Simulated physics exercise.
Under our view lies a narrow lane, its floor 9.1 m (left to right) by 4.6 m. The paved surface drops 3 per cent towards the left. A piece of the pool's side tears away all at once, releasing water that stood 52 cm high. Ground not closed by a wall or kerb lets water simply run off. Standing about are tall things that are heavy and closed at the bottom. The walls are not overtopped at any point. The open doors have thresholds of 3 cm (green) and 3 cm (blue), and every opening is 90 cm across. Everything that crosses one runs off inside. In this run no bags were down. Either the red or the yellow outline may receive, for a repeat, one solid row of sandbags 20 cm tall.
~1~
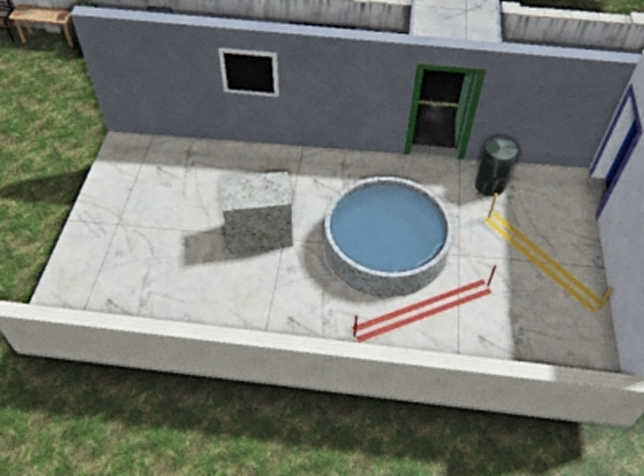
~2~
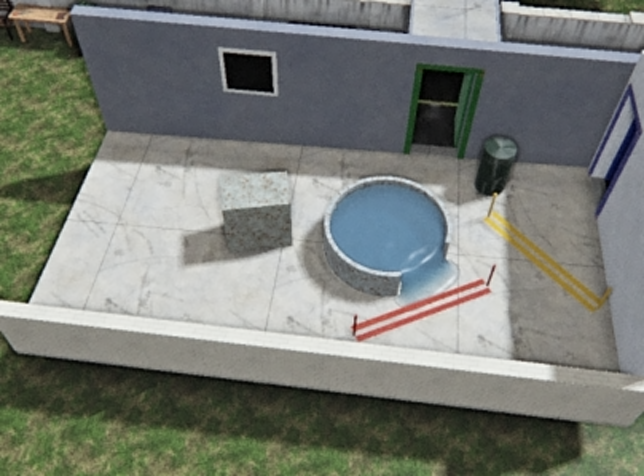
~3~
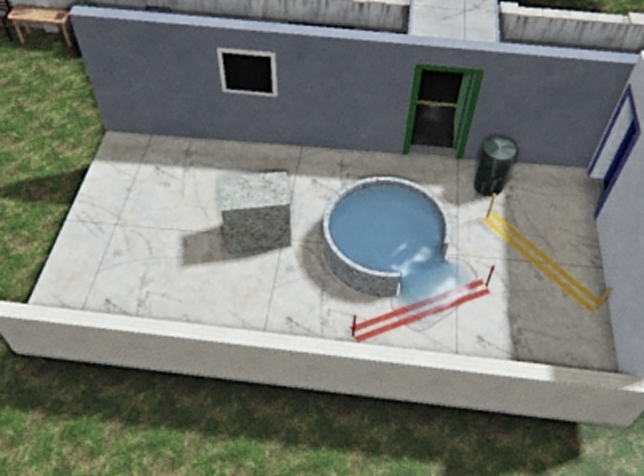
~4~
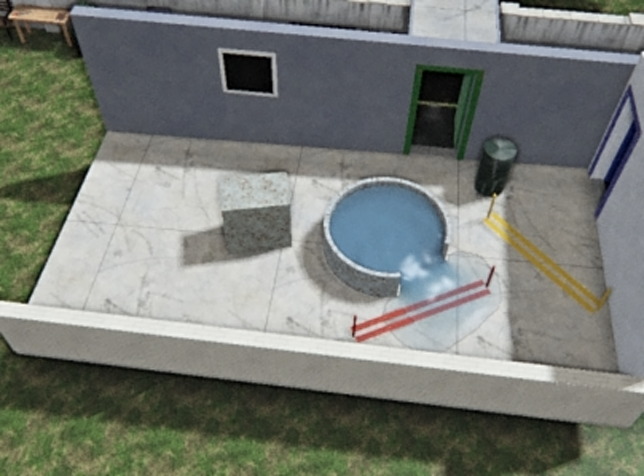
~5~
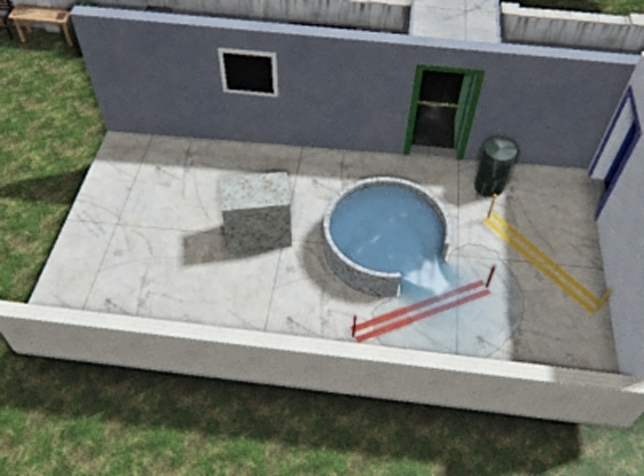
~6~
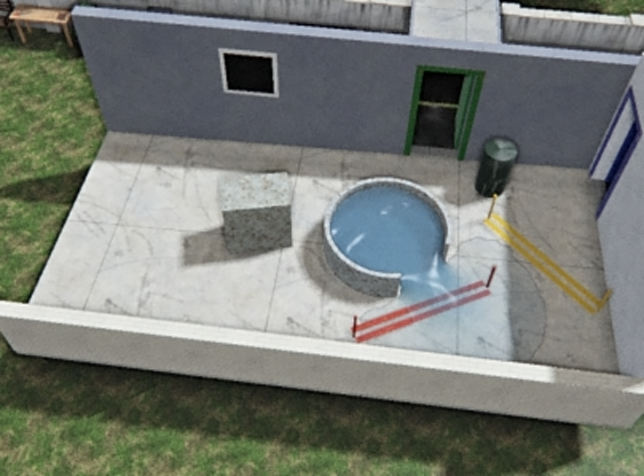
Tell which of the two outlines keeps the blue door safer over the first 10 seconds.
The yellow outline keeps it safer.
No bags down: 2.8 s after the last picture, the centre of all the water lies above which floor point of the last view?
Close to (454, 292) in the last picture.
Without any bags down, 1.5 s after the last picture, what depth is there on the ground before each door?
Depth (cm) - green: 0, blue: 0.
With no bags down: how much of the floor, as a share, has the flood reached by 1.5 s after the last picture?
About 20 per cent.
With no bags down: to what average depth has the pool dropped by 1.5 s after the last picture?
On average it sits near 28 cm.
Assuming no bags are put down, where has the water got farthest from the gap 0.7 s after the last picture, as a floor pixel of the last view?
Near (617, 395).
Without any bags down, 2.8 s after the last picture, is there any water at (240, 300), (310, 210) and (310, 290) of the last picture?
One by one, I'd say swamped, spared and swamped.
Then, 0.7 s after the last picture water covers 20 % of the floor and is deepest (26 cm) near (456, 377) in the run without bags; in at the blue door, 0 L with no bags, 0 L with the row on red, 0 L on yellow.
Then, 1.5 s after the last picture water covers 20 % of the floor and is deepest (30 cm) near (605, 393) in the run without bags; in at the blue door, 0 L with no bags, 0 L with the row on red, 0 L on yellow.
Then, 2.8 s after the last picture water covers 35 % of the floor and is deepest (19 cm) near (542, 387) in the run without bags; in at the blue door, 0 L with no bags, 16 L with the row on red, 0 L on yellow.
Then, 5.3 s after the last picture water covers 65 % of the floor and is deepest (14 cm) near (506, 166) in the run without bags; in at the blue door, 2 L with no bags, 40 L with the row on red, 0 L on yellow.
Then, 9.3 s after the last picture water covers 90 % of the floor and is deepest (8 cm) near (401, 158) in the run without bags; in at the blue door, 17 L with no bags, 48 L with the row on red, 0 L on yellow.
